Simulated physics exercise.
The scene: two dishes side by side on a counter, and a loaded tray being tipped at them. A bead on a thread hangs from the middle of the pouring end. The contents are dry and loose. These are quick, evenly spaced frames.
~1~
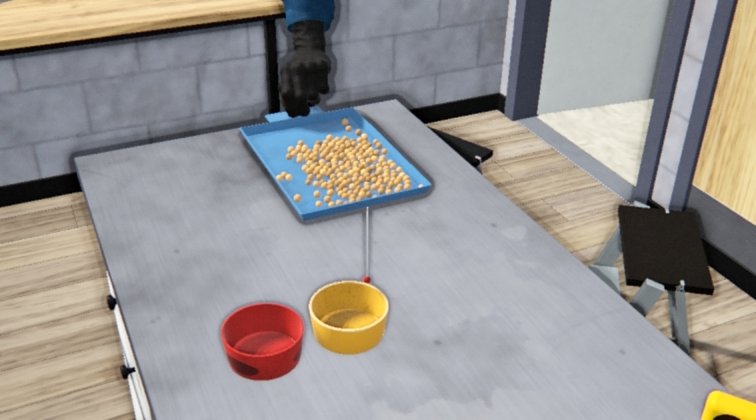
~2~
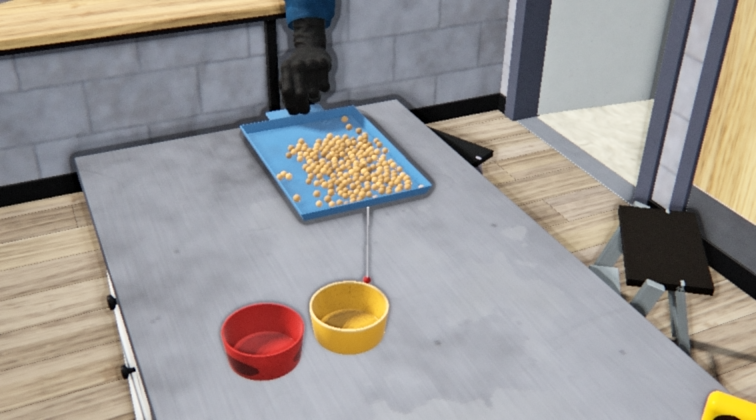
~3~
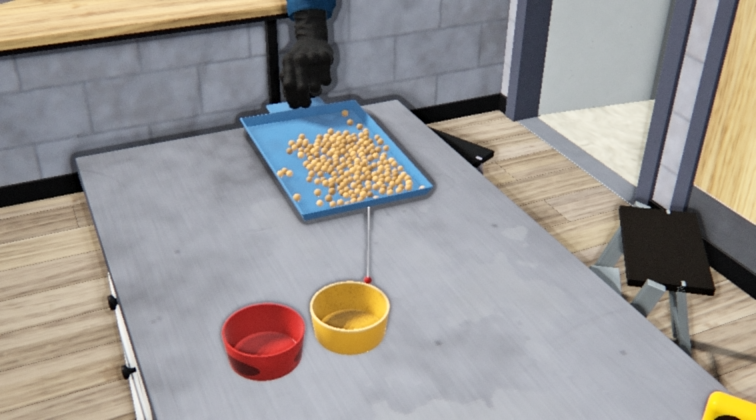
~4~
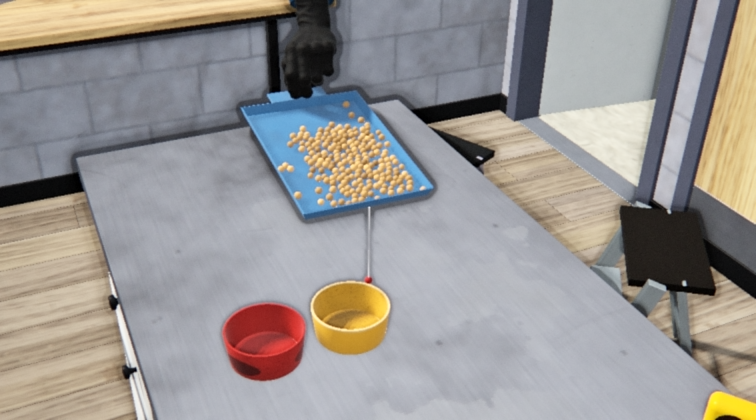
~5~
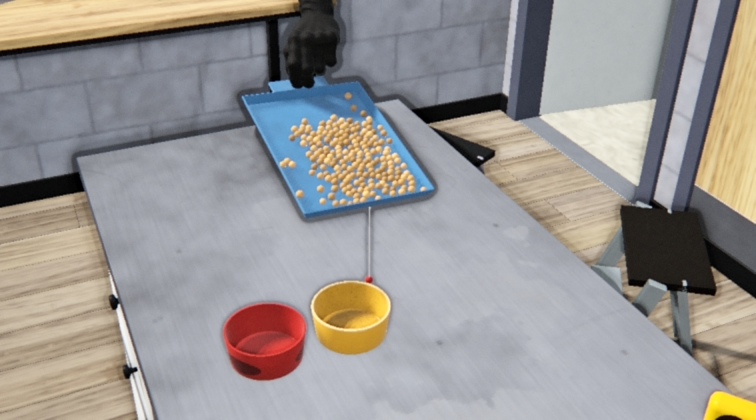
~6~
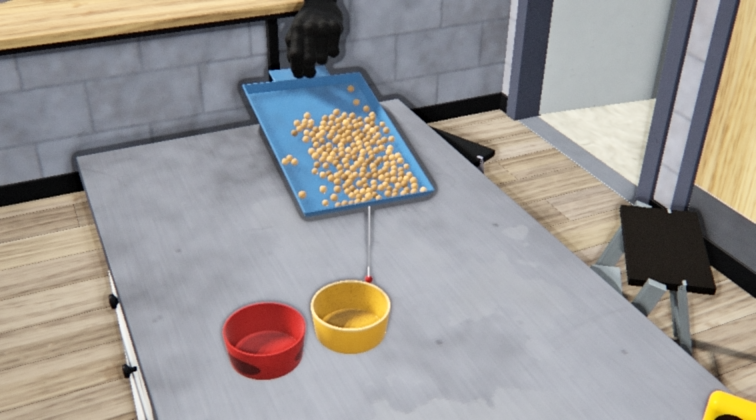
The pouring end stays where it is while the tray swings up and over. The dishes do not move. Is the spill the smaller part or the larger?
They take under half between them.
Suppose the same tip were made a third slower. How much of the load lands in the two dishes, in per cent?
Roughly 20 in a hundred.
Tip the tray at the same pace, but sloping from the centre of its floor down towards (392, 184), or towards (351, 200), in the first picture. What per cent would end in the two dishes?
In turn 0 and 50 in a hundred.
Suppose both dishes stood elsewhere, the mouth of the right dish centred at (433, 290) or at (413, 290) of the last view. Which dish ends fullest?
In turn: The dish on the right; the right-hand dish.
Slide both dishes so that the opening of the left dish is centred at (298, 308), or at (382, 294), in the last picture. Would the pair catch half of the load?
The first try: Under half. The second: Over half.
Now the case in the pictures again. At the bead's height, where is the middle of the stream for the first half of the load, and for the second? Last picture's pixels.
The first part at (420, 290); the rest at (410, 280).
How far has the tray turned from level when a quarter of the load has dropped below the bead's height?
Around 65° of tilt.
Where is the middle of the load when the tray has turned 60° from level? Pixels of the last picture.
Around (399, 203).
Soon after the last picture, tray tipped steeply; about two thirds on the tray; a stray few in the right dish; a small part outside both; about a quarter in the air.
A little later, tray tipped right over; about a quarter in the right dish; most outside both; a small part in the air.
Later still, tray tipped past a quarter turn; about a quarter in the right dish; most outside both.
By the end, tray tipped past a quarter turn; none in the left dish; about a quarter in the right dish; most outside both.
